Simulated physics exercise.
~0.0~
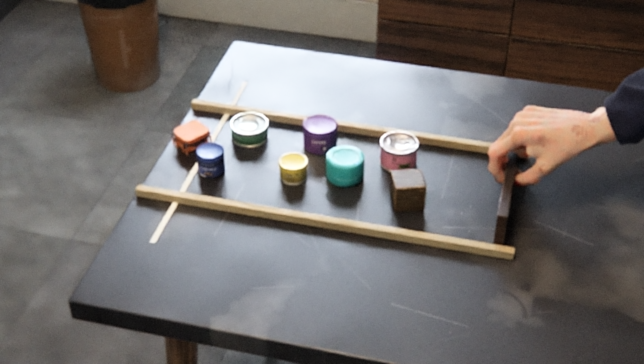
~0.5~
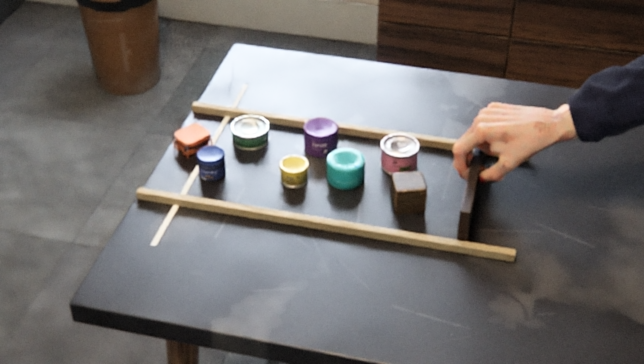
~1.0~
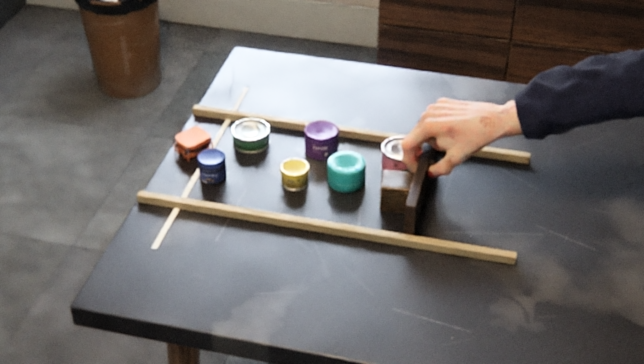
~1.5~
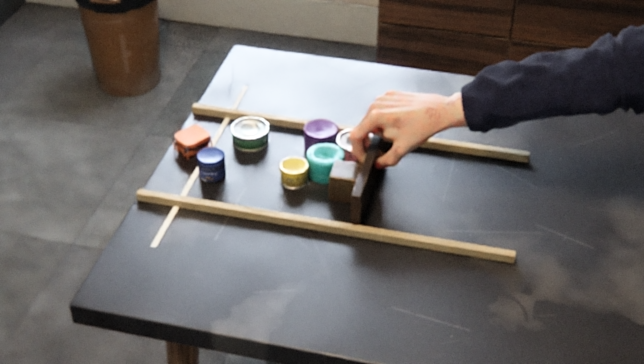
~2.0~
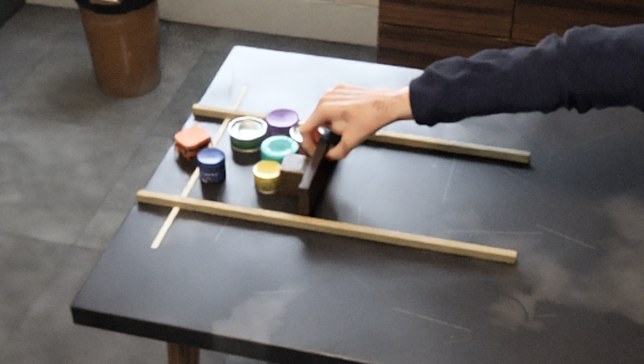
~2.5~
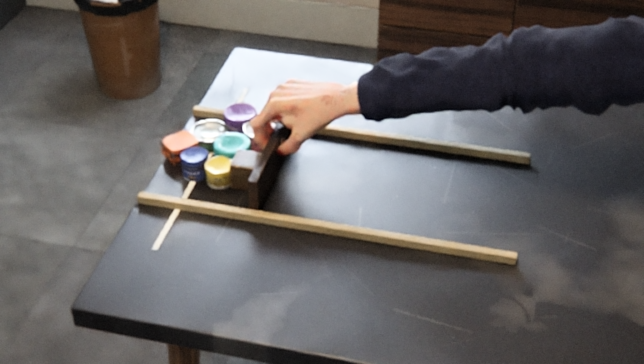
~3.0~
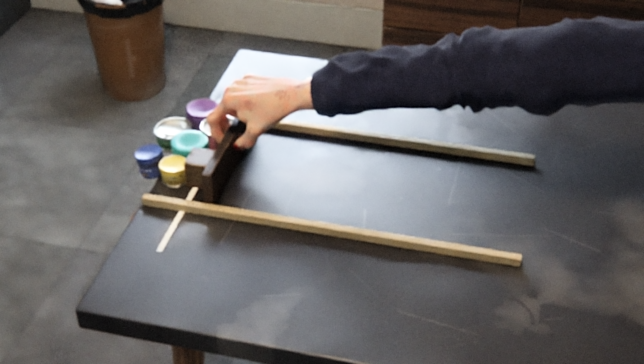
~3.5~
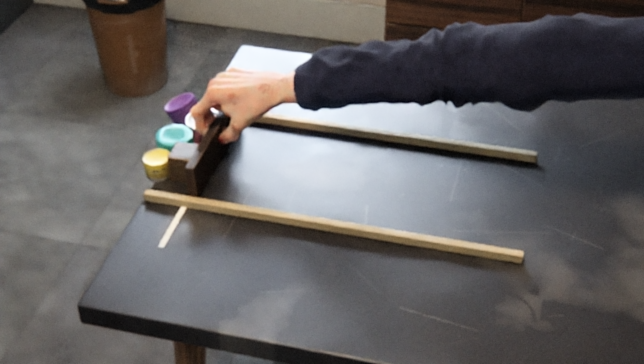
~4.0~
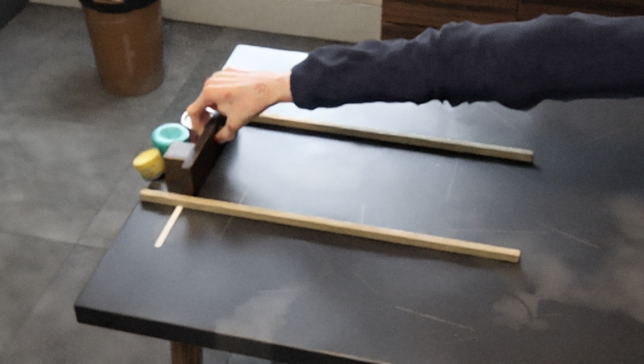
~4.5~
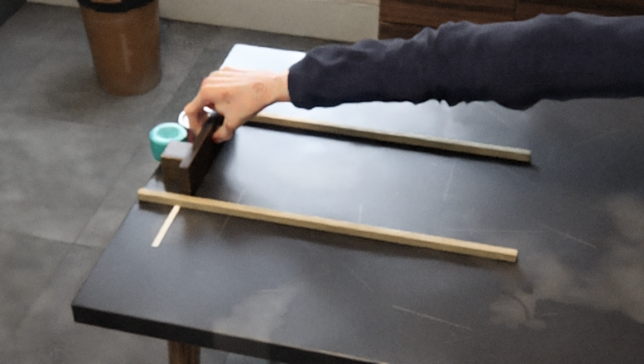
A hand slides a dark board left between wooden rails, pushing small containers off the table's edge.
